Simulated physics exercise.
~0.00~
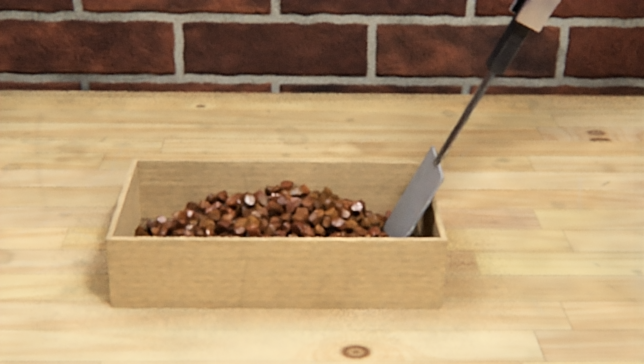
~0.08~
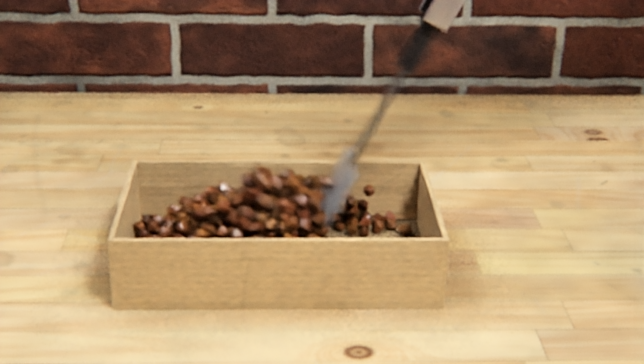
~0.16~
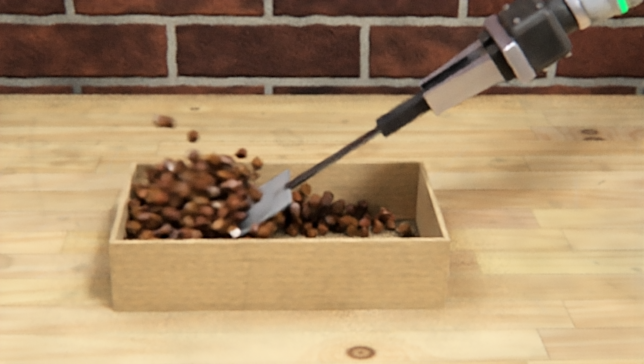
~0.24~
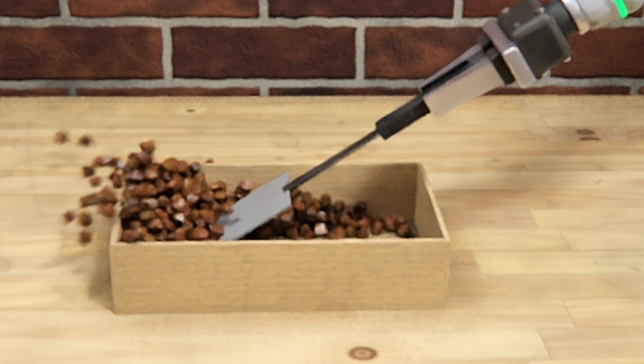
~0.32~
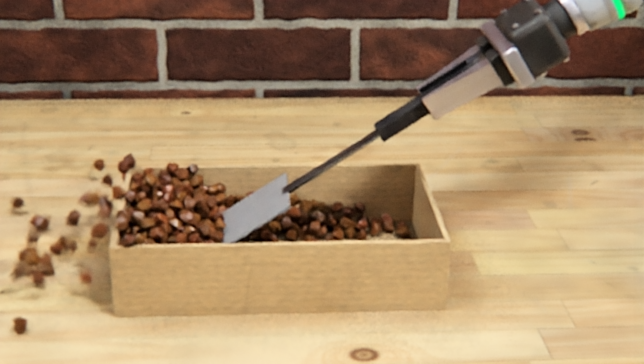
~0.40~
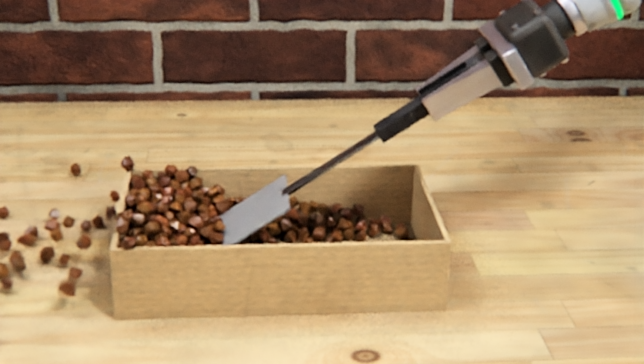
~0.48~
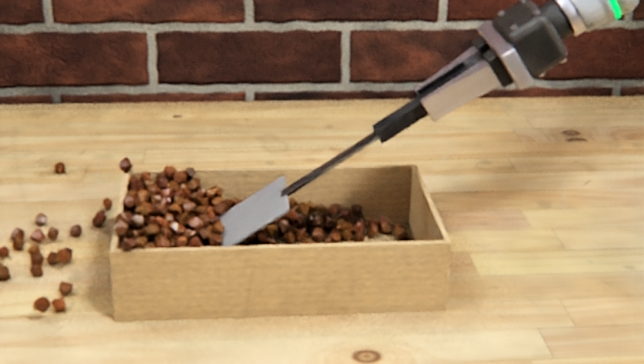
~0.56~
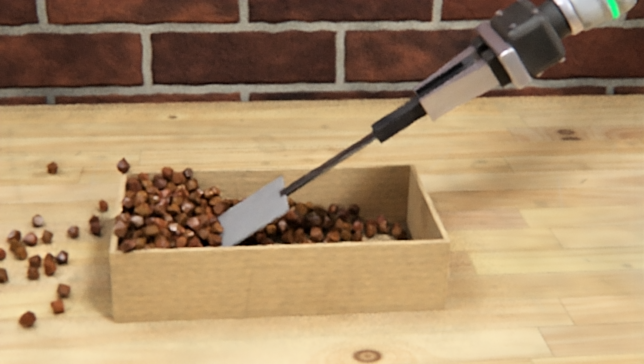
In this clip, a robotic gripper sweeps a spatula leftward through brown pellets in an open wooden-looking trough, tilting the blade flatter and heaping them at the left end. Some fly over the edge and scatter on the table, while most remain in the trough beside the resting blade.
